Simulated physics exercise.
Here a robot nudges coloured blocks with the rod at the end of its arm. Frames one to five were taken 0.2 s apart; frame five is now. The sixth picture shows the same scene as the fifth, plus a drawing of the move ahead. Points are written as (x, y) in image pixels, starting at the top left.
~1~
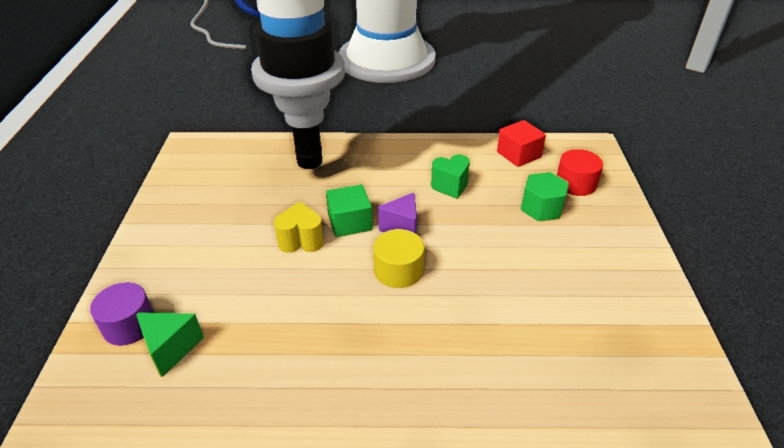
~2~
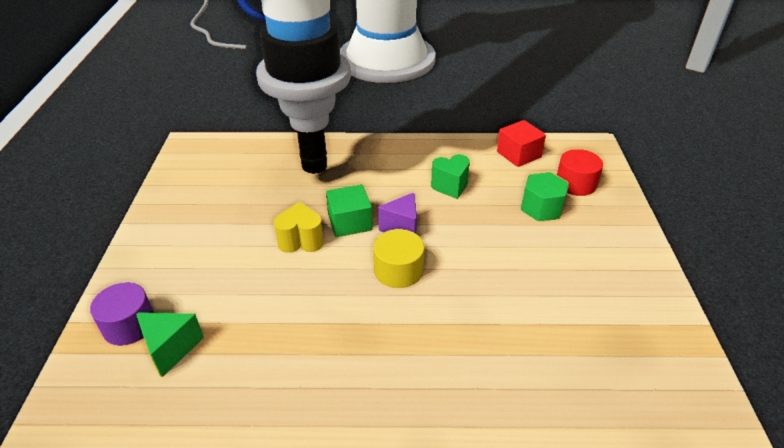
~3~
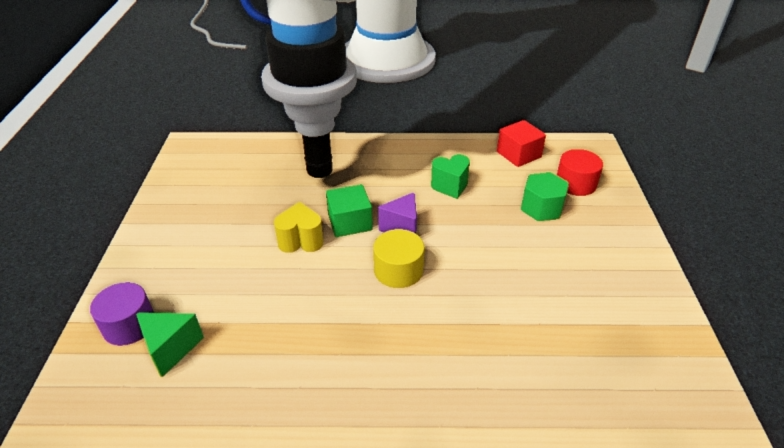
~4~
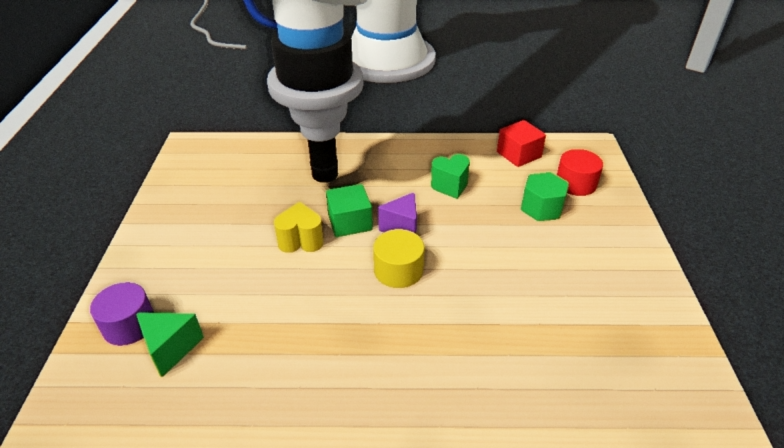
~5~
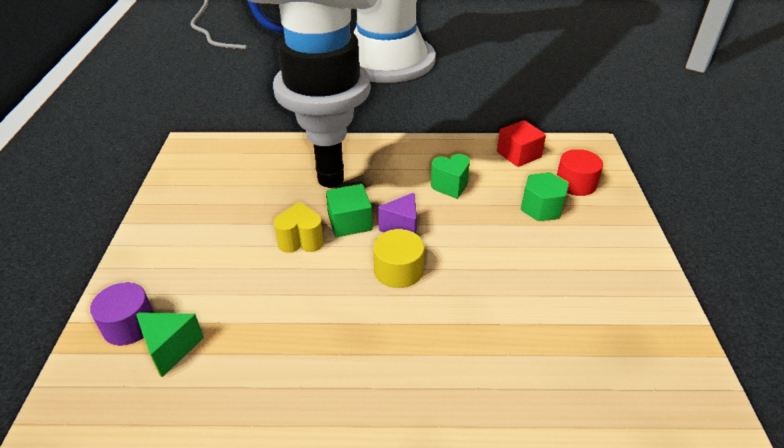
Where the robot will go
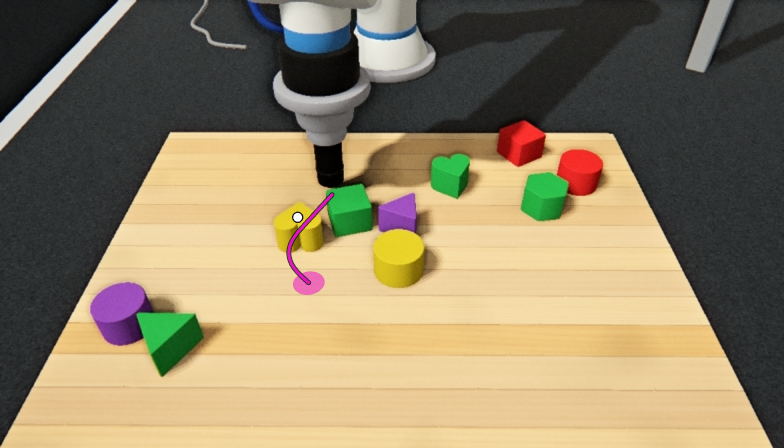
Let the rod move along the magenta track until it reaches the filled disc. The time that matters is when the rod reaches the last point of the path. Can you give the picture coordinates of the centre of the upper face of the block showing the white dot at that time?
It will end up at (293, 285).
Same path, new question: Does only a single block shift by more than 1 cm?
Yes, I think so.
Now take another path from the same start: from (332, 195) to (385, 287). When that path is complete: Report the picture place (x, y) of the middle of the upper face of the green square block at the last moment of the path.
The middle of its top is at (419, 279).
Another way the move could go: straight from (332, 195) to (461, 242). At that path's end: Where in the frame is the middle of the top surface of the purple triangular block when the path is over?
The point I'd pick in the picture is (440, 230).
The drawn path runs from (332, 195) through (308, 221) and (289, 252) to (309, 283); the dot is on the yellow heart-shaped block.
What follows on the original path. One third of the way, rod at (306, 207); yellow heart-shaped block at (296, 220); green square block at (348, 201), turned 15° anticlockwise.
Two thirds of the way, rod at (286, 238); yellow heart-shaped block at (285, 251), turned 55° anticlockwise; green square block at (348, 201), turned 15° anticlockwise.
At the end, rod at (307, 269); yellow heart-shaped block at (293, 285), turned 20° anticlockwise; green square block at (348, 201), turned 15° anticlockwise; yellow cylinder not moved.
